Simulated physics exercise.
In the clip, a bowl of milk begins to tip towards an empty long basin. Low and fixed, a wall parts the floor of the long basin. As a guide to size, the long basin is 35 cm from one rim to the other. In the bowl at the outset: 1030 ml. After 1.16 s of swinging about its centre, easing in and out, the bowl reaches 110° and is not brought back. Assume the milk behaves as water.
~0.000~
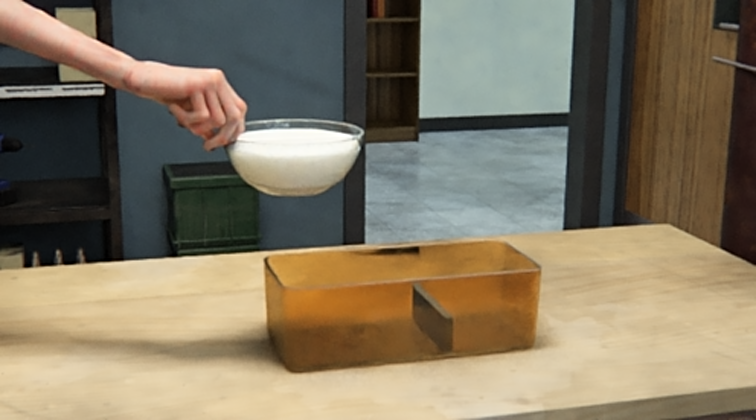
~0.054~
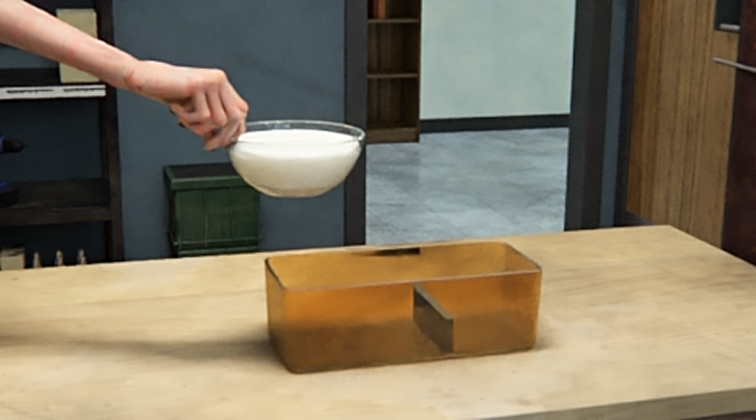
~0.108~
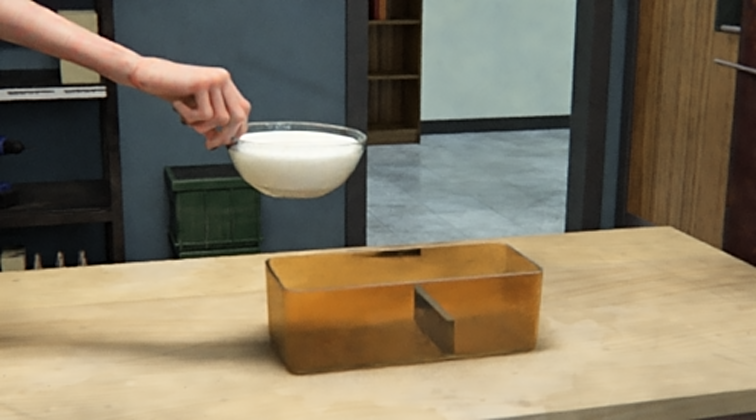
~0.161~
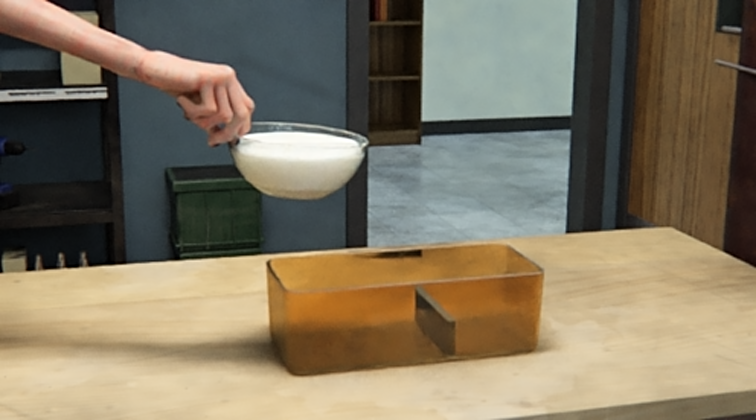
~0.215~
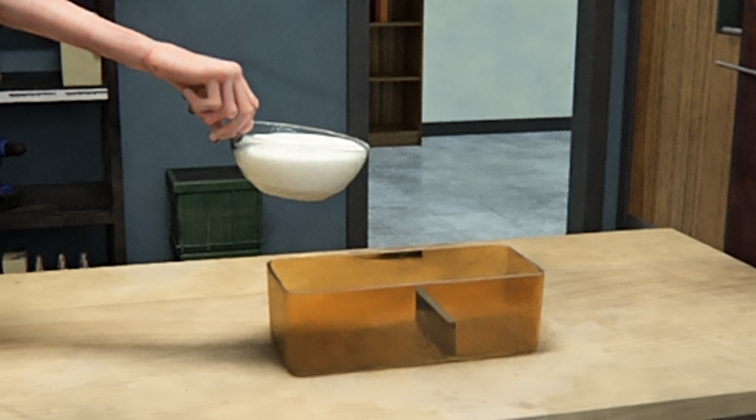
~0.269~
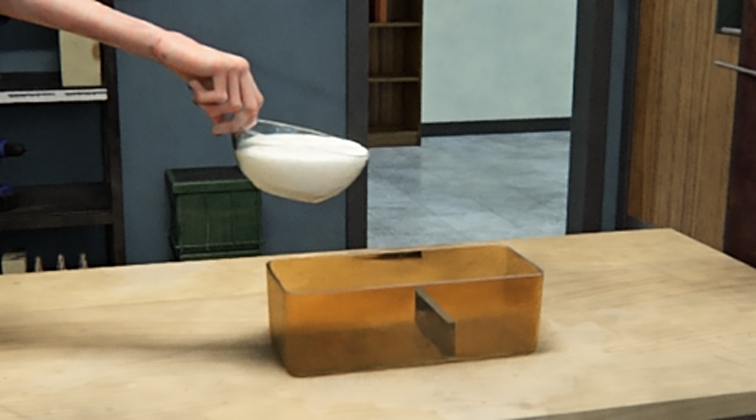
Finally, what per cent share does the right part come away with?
Roughly 8 per cent.
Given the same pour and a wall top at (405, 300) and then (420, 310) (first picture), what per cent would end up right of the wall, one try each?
Around 50 and 35 percent, in that order.
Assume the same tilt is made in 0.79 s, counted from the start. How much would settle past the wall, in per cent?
In that case, some 10 percent.
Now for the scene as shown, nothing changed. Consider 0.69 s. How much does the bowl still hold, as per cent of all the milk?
Roughly 28 %.
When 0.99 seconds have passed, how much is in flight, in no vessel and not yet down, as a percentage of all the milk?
Some 7 % is up in the air.
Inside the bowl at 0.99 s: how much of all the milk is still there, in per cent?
Close to 0 in a hundred.
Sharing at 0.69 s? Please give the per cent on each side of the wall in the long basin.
Left roughly 30, right roughly 3.
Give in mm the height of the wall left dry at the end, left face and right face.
About 22 mm left, about 48 mm right.
Then, 0.69 s in, the tilt is 71° and 28 per cent is still to pour, 30 is left of the wall and 3 right of it.
Then, 0.99 s in, the tilt is 104° and 0 per cent is still to pour, 86 is left of the wall and 6 right of it.
Then, 1.31 s in, the tilt is 110° and 0 per cent is still to pour, 88 is left of the wall and 8 right of it.
Then, 1.66 s in, the tilt is 110° and 0 per cent is still to pour, 88 is left of the wall and 8 right of it.
Finally, 88 per cent lies left of the wall, 8 right of it and 4 outside.
